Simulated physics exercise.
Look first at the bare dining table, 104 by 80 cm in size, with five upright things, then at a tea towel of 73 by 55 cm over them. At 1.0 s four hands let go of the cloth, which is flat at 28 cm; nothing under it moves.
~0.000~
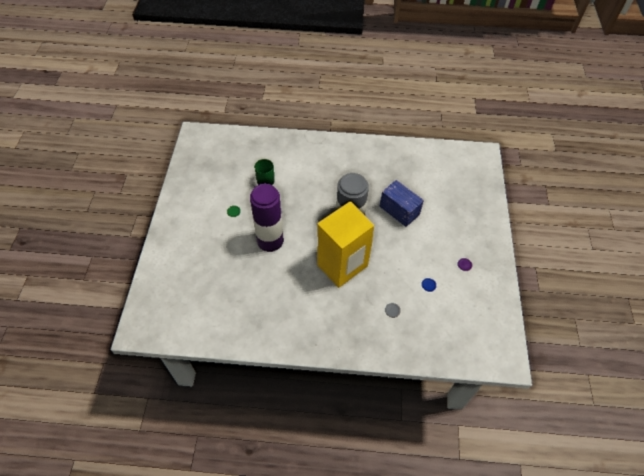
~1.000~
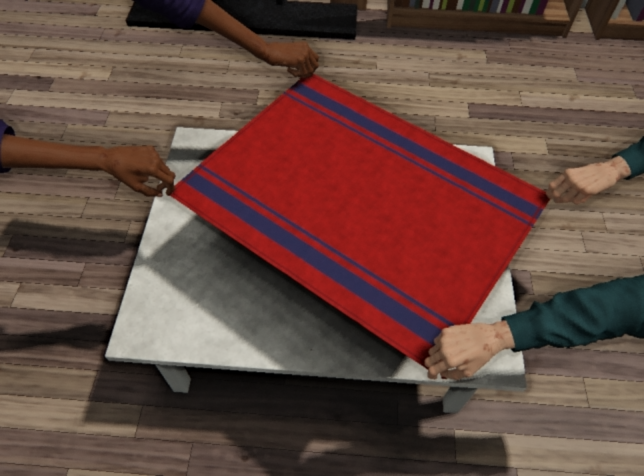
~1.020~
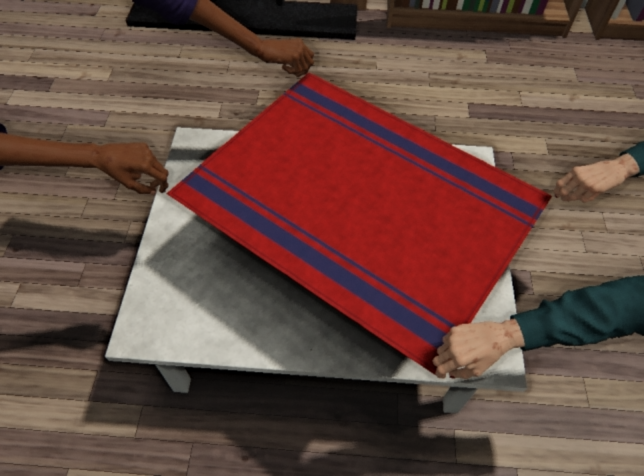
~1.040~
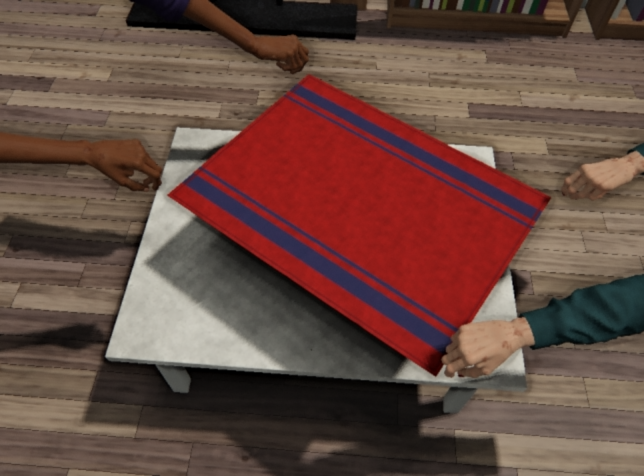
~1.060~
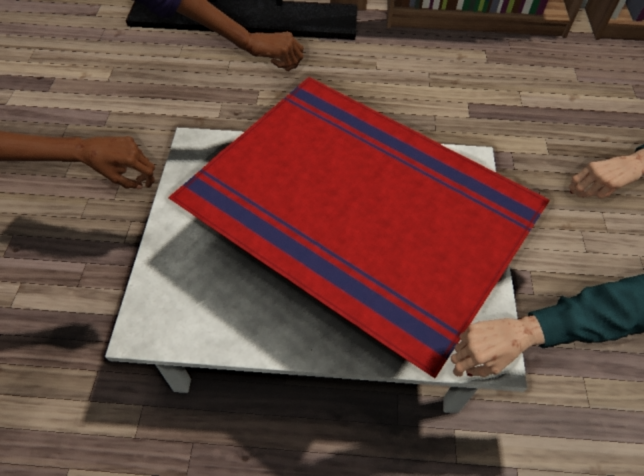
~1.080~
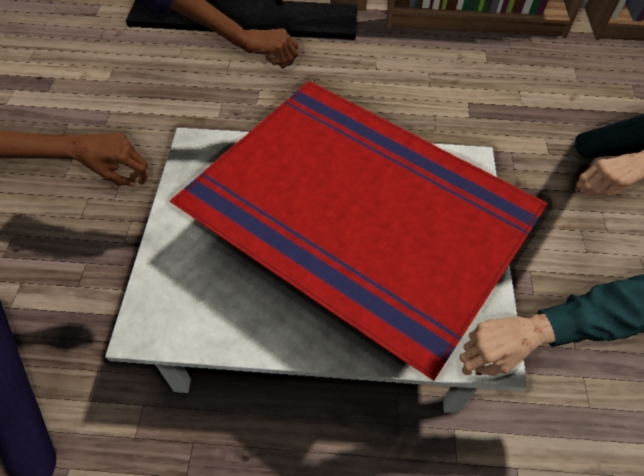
Red cloth with blue stripes, held flat above a white table of upright objects, sinking slightly as four hands let go.
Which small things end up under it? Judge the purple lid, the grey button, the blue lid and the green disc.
The purple lid ends under the cloth, the grey button vanishes under it, the blue lid vanishes under it, the green disc stays uncovered.
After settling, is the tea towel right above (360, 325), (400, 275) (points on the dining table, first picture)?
The first vanishes under it; the second ends under the cloth.
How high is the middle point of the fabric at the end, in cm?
The middle settles about 21 cm high.
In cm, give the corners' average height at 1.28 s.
Some 2 cm up.
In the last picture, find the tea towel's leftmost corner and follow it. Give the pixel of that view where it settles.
Looks like it ends up close to (218, 229).
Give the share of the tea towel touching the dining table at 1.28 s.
15 per cent.
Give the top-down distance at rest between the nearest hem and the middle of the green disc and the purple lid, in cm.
Around 3 centimetres, then around 3 centimetres.
After 1.3 s, 15 % of it is down, spanning 76 by 66 cm, above blue lid, grey button, purple lid.
After 1.5 s, 20 % of it is down, spanning 74 by 61 cm, above blue lid, grey button, purple lid.
After 1.7 s, 20 % of it is down, spanning 72 by 62 cm, above blue lid, grey button, purple lid.
After 1.9 s, 20 % of it is down, spanning 73 by 62 cm, above blue lid, grey button, purple lid.
After 2.7 s, 20 % of it is down, spanning 73 by 62 cm, above blue lid, grey button, purple lid.
